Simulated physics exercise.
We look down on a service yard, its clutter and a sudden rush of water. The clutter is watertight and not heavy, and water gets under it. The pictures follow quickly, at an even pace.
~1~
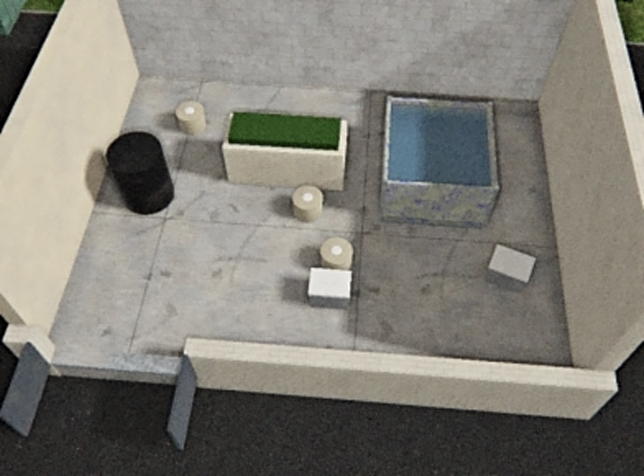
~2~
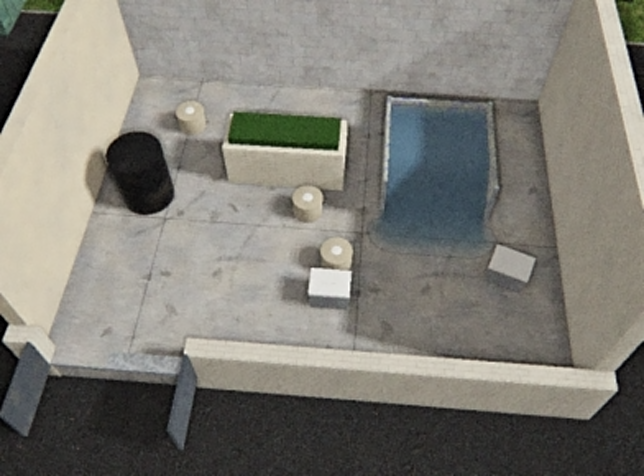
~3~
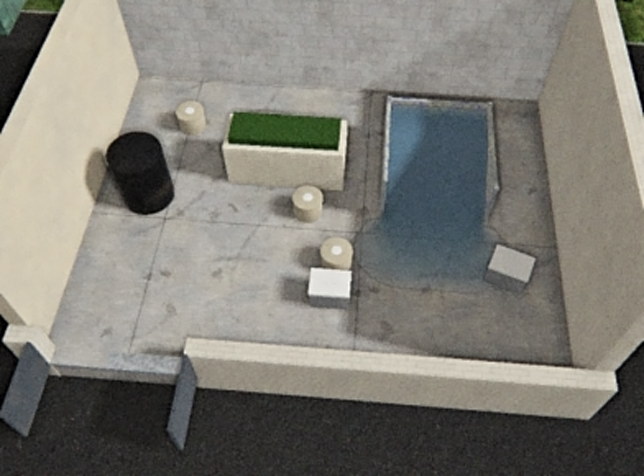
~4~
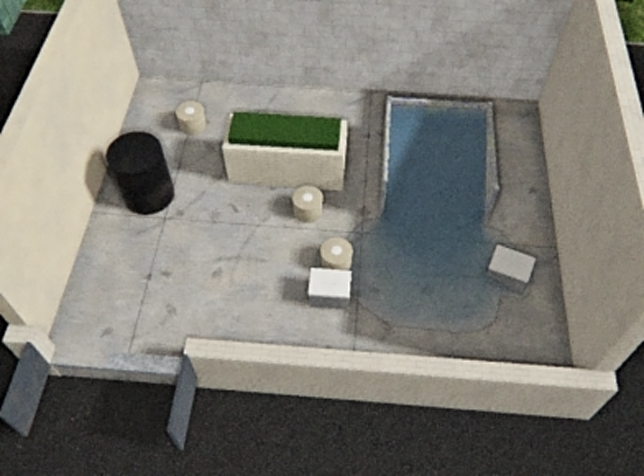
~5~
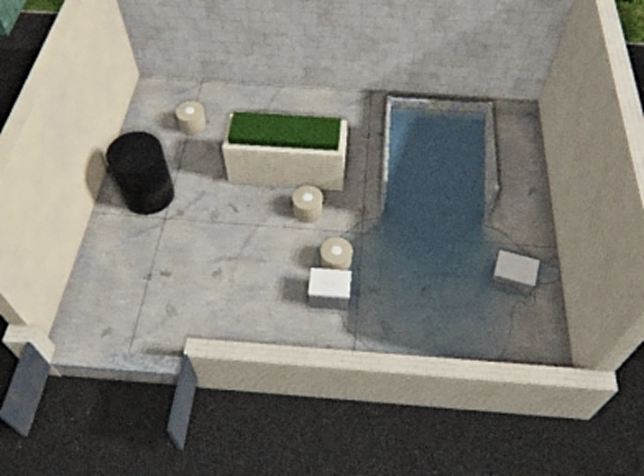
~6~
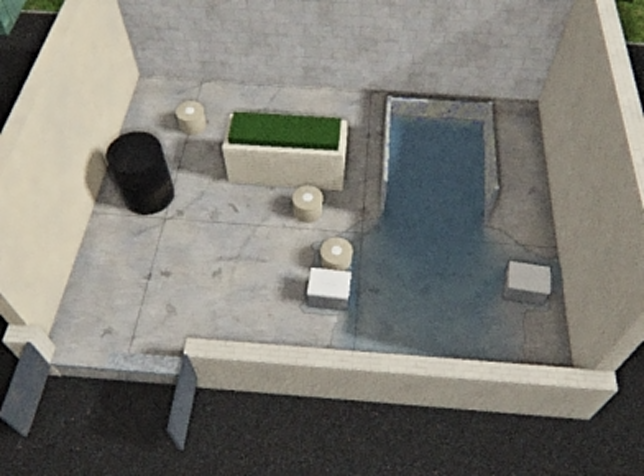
Water burst from the front of a raised tank in a walled yard and spread across the paving toward the low wall, then a pale box on the right turned and slid slightly.
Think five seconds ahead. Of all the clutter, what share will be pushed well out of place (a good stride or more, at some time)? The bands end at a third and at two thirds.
Share: From one to two thirds.
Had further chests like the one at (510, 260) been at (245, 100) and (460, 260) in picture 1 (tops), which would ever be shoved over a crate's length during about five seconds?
One after the other: Never so far, yes.
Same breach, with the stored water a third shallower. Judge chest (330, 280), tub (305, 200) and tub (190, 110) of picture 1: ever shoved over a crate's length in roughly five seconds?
As listed: Yes, never so far, never so far.
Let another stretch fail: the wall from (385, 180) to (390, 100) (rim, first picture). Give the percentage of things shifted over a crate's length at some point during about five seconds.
Some 80 per cent.
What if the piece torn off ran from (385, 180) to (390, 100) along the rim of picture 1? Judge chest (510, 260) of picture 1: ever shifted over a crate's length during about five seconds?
Answer: Short of that.
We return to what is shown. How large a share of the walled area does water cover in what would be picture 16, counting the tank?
Some 45 per cent.
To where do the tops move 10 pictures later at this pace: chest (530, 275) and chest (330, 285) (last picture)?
Around (546, 334) and (229, 286).
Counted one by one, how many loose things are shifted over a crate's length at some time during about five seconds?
I count 3.
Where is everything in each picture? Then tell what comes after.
The first picture shows a chest at (512, 262), on the bottom; a chest at (330, 282) rests on the ground; 0 of 5 have shifted.
The second picture shows a chest at (512, 262), on the bottom; a chest at (330, 282) rests on the ground; 0 of 5 have shifted.
The third picture shows a chest at (512, 262) rests on the ground; a chest at (330, 282) rests on the ground; 0 of 5 have shifted.
The fourth picture shows a chest at (512, 262) rests on the ground; a chest at (330, 282) rests on the ground; 0 of 5 have shifted.
The fifth picture shows a chest at (517, 267) rests on the ground, close to its start; a chest at (330, 282), on the bottom; 1 of 5 have shifted.
The sixth picture shows a chest at (530, 276) rests on the ground, a stride from its start; a chest at (329, 283) rests on the ground; 1 of 5 have shifted.
A moment on, 1 of 5 are well off their spots; 0 afloat.
Next, 3 of 5 are well off their spots; 1 afloat.
Later, 2 of 5 are well off their spots; 1 afloat.
In the end, 3 of 5 are well off their spots, and 3 have been at some point; 0 afloat.
